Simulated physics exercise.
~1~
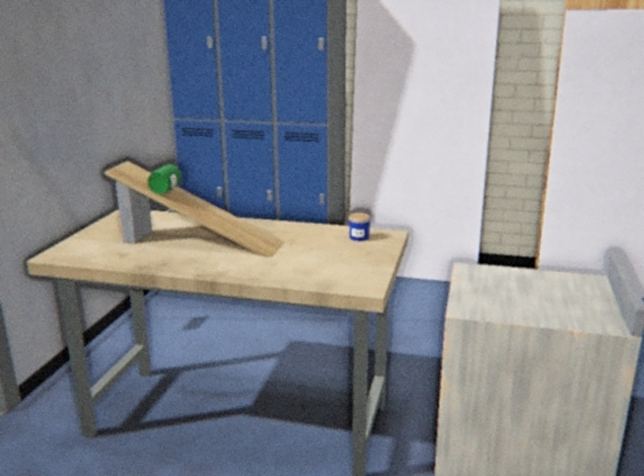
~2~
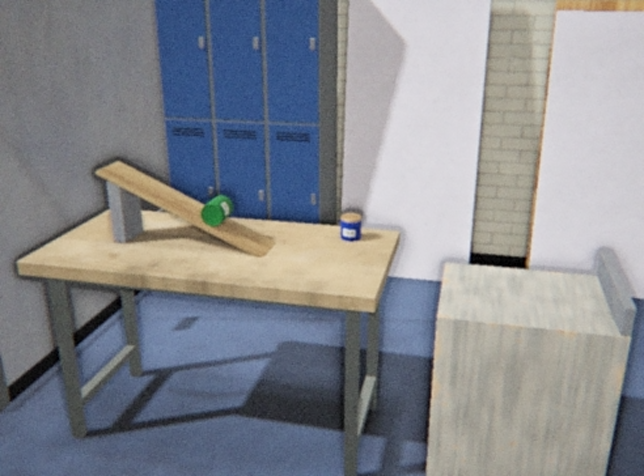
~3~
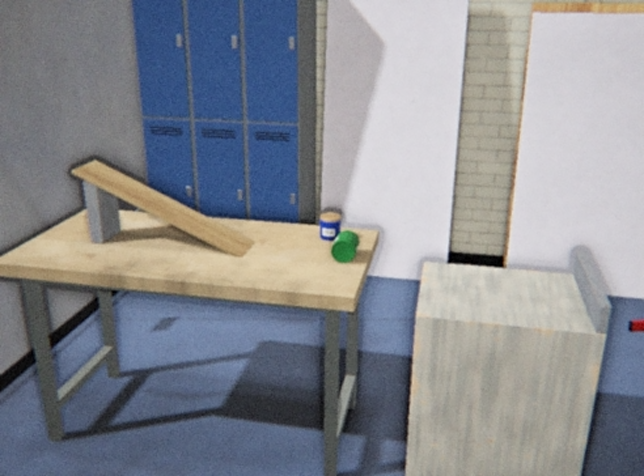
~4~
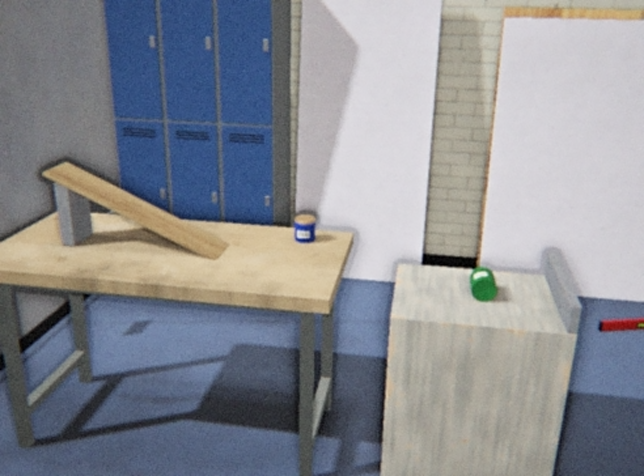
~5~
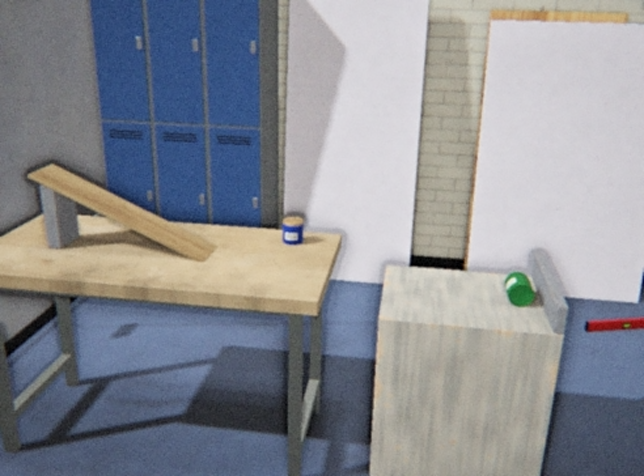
A wooden table holds a ramp where a green jar rolls down, crosses the gap, and lands on a block.
